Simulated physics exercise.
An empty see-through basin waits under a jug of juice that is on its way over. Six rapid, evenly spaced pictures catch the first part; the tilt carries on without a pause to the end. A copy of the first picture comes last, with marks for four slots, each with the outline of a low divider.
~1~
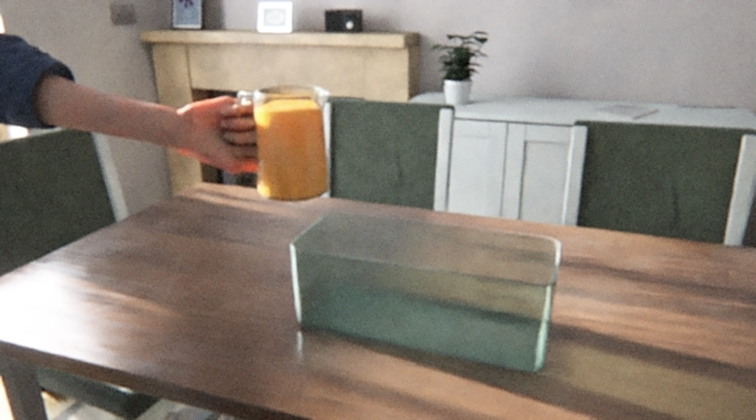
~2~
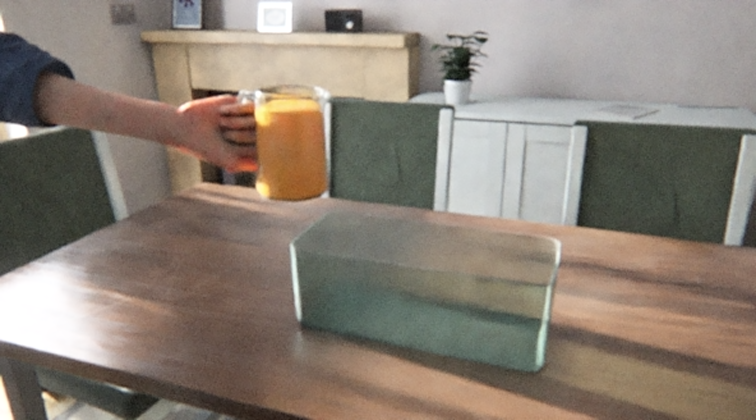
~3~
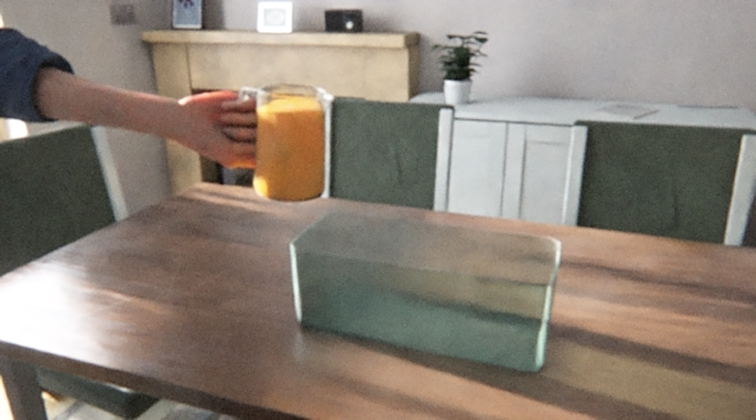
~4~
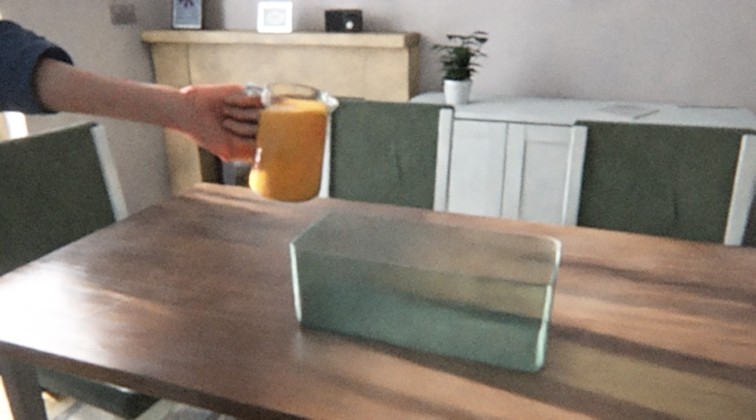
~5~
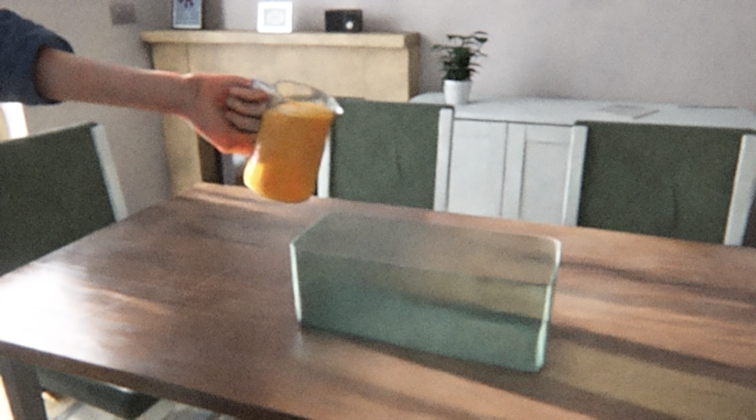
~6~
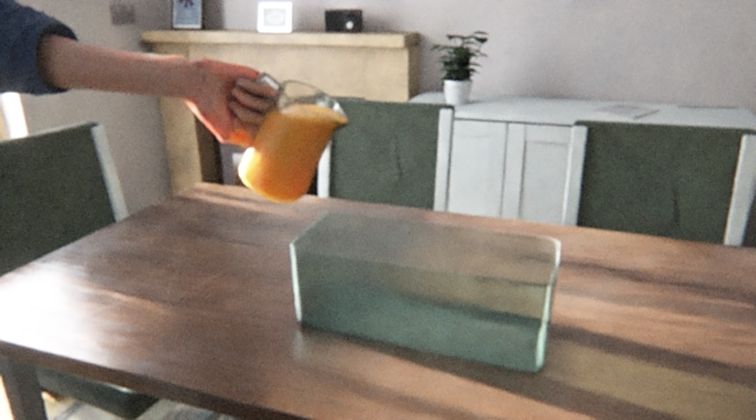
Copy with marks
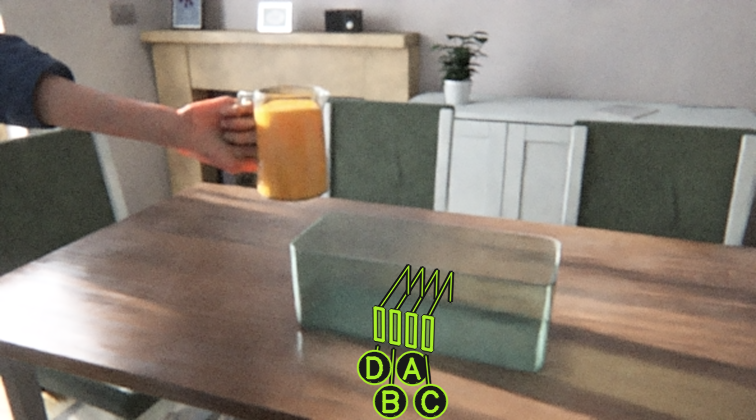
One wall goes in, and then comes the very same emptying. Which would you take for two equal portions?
D is best.
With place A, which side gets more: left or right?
More ends on the left.
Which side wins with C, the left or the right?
More ends on the left.
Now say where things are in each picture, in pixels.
Upright, lip at (327, 95); basin from (299, 321) to (544, 369); nothing has left yet, in the first picture.
Upright, lip at (328, 96); nothing has left yet, in the second picture.
Tipped about 5°, lip at (331, 99); nothing has left yet, in the third picture.
Tipped about 11°, lip at (336, 105); nothing has left yet, in the fourth picture.
Tipped about 20°, lip at (341, 113); nothing has left yet, in the fifth picture.
Tipped about 30°, lip at (346, 124); nothing has left yet, in the sixth picture.
In lime, A at (409, 352); B at (393, 349); C at (425, 356); D at (378, 346).
With A, about 95 % ends left of the wall and 3 % right of it.
With B, about 88 % ends left of the wall and 9 % right of it; 3 % is lost outside.
With C, about 94 % ends left of the wall and 4 % right of it.
With D, about 52 % ends left of the wall and 47 % right of it.
